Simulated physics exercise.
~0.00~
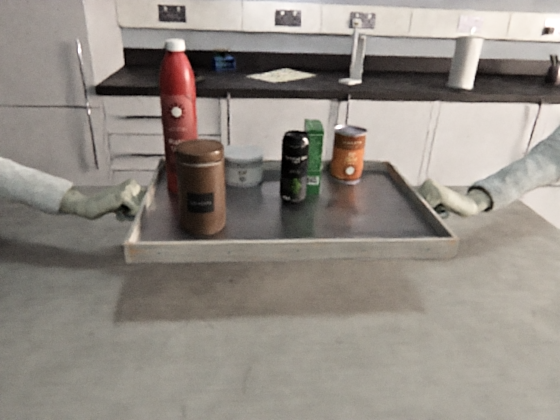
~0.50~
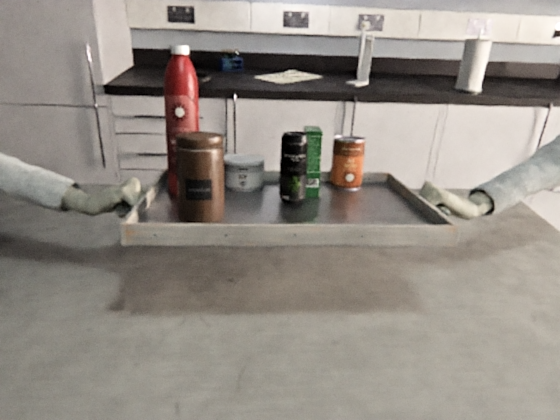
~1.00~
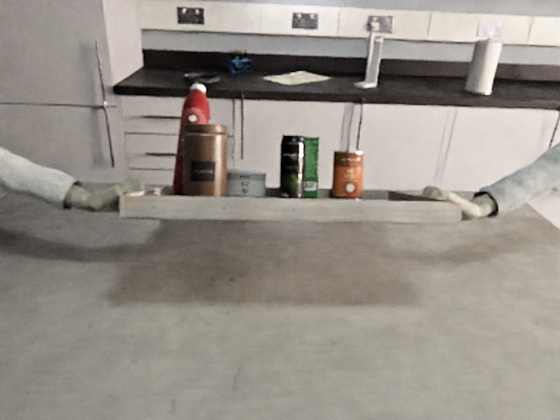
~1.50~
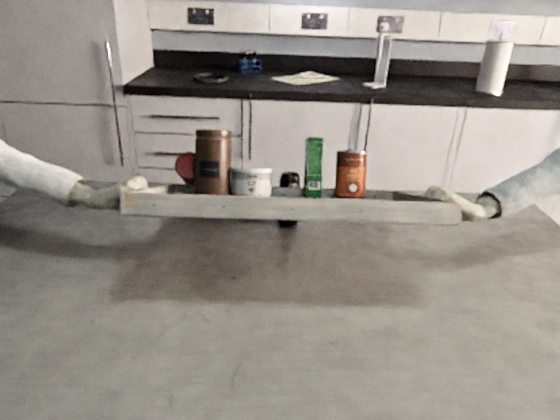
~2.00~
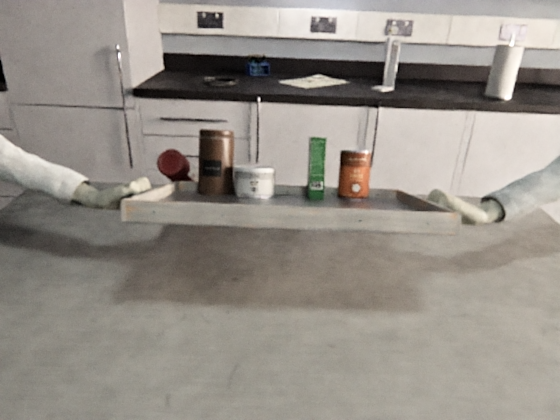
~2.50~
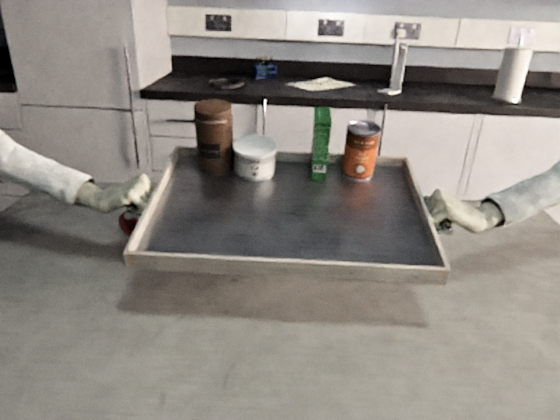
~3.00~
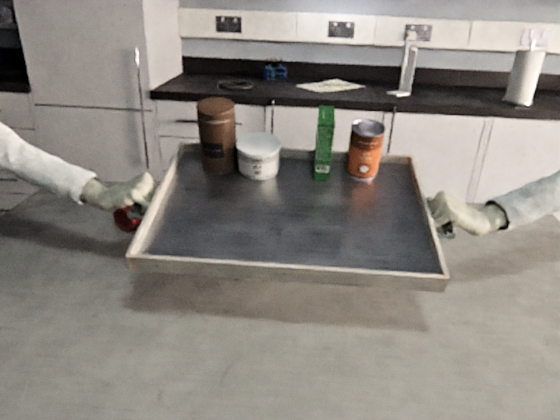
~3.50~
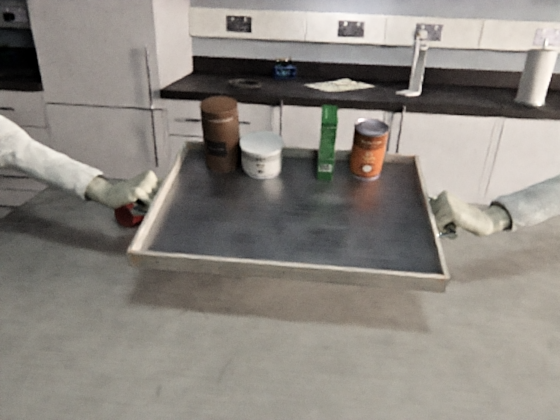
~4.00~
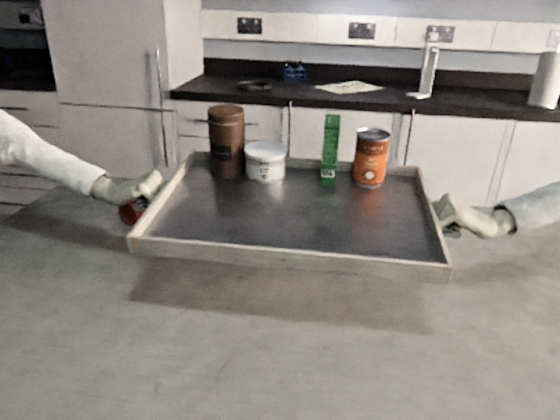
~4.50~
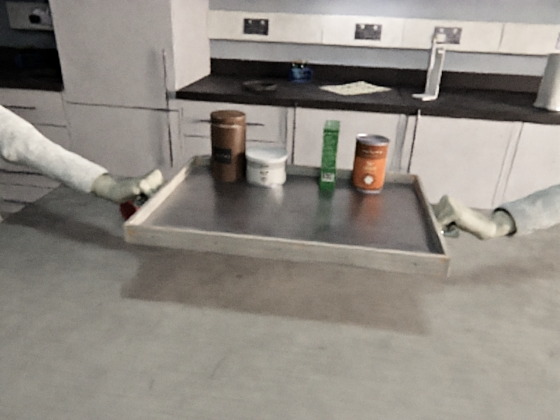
At the start, two hands hold a rimmed tray above a grey surface in a kitchen, carrying a red bottle, brown jar, white tub, black can, green packet and orange tin. The hands tip the far edge down, and the red bottle and then the black can topple over that side. The tray then swings the other way, its near edge dipping, while the remaining items stay standing near the far rim. Finally it returns towards level, with the jar, tub, packet and tin still upright aboard, the bottle lying partly hidden beyond the left hand and the can out of sight.
